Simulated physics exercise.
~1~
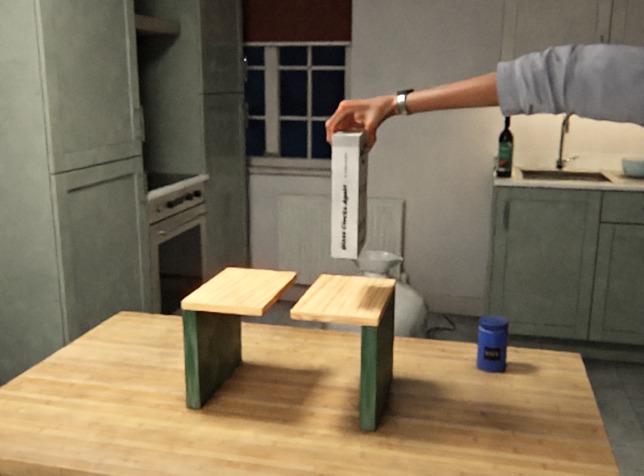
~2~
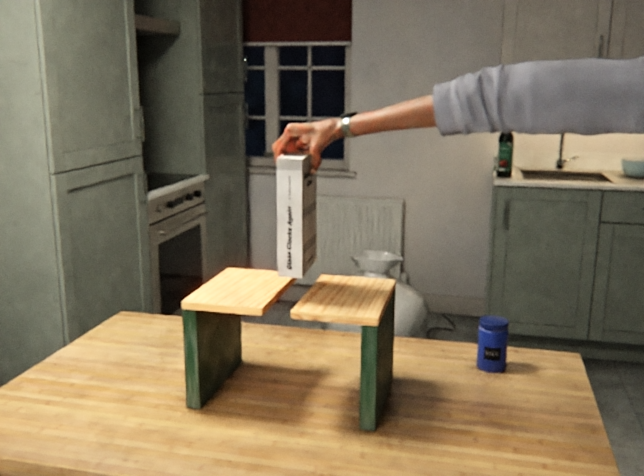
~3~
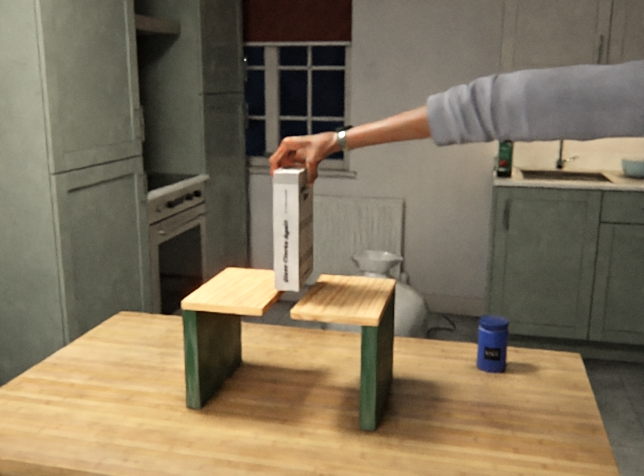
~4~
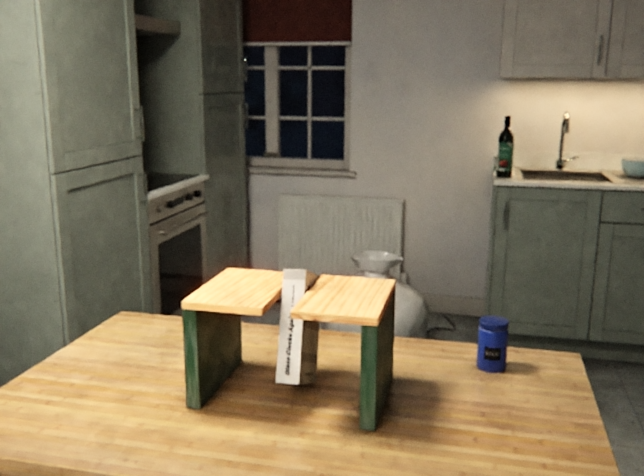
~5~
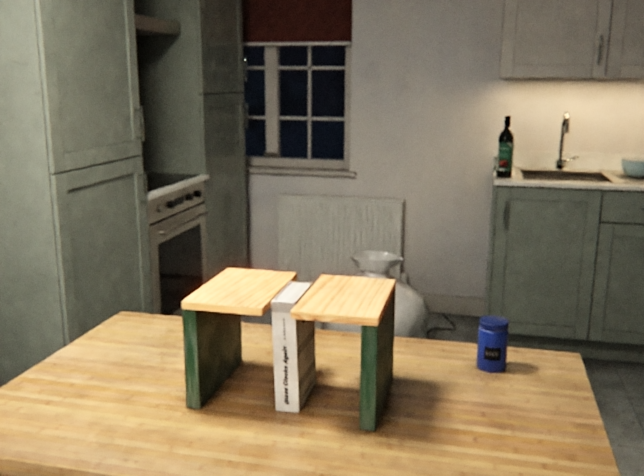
A white book held upright by a hand moves left and down to the gap in a small wooden stand, is released, and drops through, leaning before ending upright on the table between the green supports, while a blue jar stays in place.
